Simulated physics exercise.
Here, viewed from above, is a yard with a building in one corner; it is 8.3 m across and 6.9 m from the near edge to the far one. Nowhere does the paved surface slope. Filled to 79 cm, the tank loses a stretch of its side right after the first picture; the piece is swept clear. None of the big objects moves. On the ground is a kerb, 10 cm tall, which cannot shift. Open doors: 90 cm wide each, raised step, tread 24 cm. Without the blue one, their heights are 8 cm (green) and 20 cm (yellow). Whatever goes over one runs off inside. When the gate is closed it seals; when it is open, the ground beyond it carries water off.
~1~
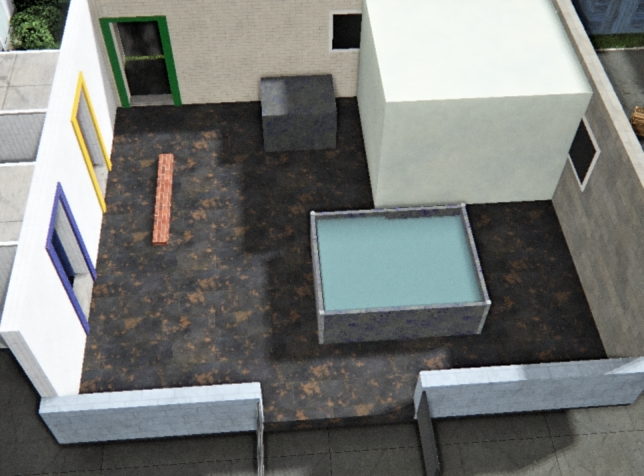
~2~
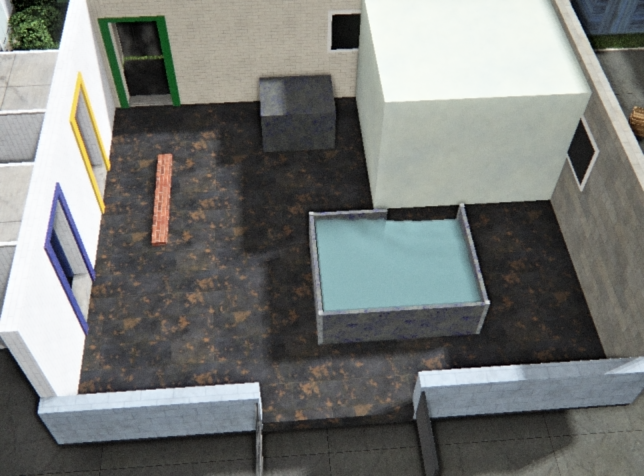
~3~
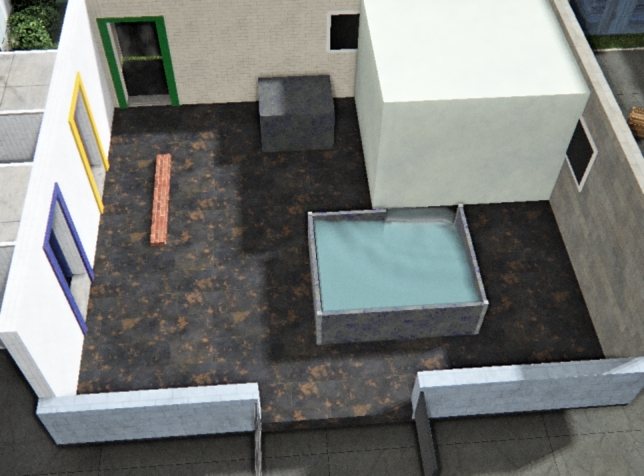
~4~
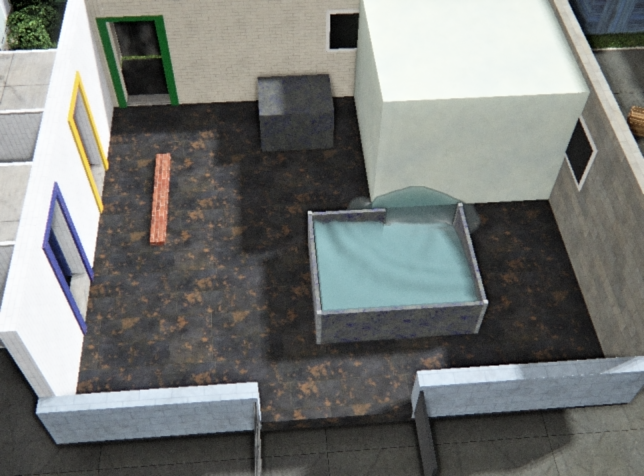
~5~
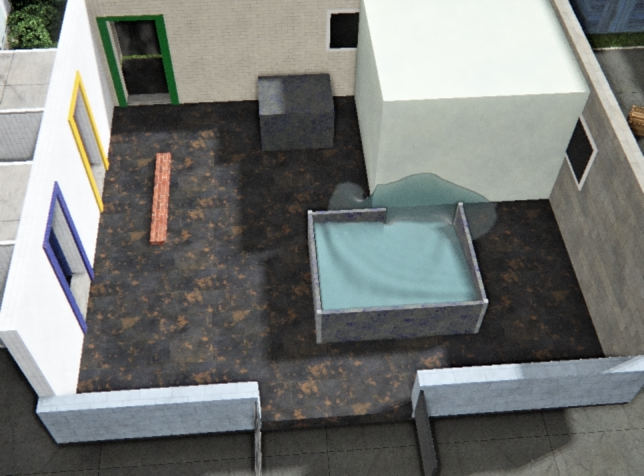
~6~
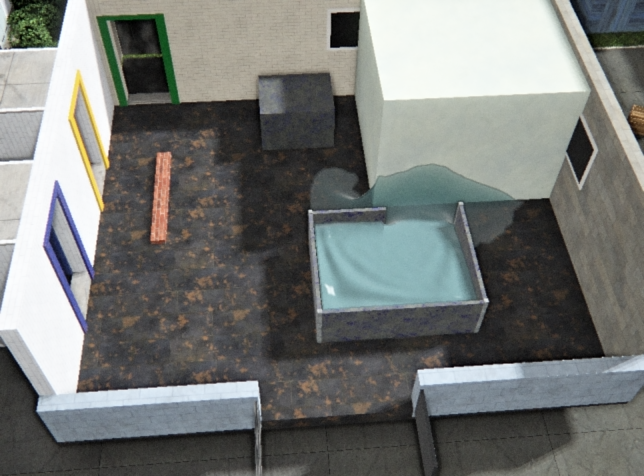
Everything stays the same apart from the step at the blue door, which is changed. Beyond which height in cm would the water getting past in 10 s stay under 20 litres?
I would say 9 cm.
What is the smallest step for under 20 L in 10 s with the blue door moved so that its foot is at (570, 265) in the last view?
About 21 cm.
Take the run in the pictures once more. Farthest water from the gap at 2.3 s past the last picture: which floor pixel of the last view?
Lab note: Front tip approx. at (112, 131).
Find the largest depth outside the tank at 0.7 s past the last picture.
About 64 cm.
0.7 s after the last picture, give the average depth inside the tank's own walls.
About 52 centimetres.
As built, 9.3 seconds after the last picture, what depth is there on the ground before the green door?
About 7.0 centimetres.
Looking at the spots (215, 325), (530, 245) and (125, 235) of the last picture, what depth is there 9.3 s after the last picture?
Respectively 7 cm, 8 cm and 12 cm.
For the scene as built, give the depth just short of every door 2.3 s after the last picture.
Green door 0 cm, yellow door 5 cm, blue door 8 cm.
Then, 0.7 s after the last picture water covers 20 % of the floor, deepest (64 cm) near (417, 213); it has not reached the blue door.
Then, 2.3 s after the last picture water covers 60 % of the floor, deepest (38 cm) near (614, 381); 8 cm at the blue door, 0 litres in over its 26 cm step.
Then, 9.3 s after the last picture water covers 100 % of the floor, deepest (14 cm) near (545, 213); 9 cm at the blue door, 0 litres in over its 26 cm step.
At the blue door as built, the water peaked near 13 cm, 7.1 s after the last picture.
Run again over the same 10 s with other heights there, 28 litres in over 8 cm, 9 litres over 10.5 cm. The limit of 20 litres is kept from about 9 cm up.
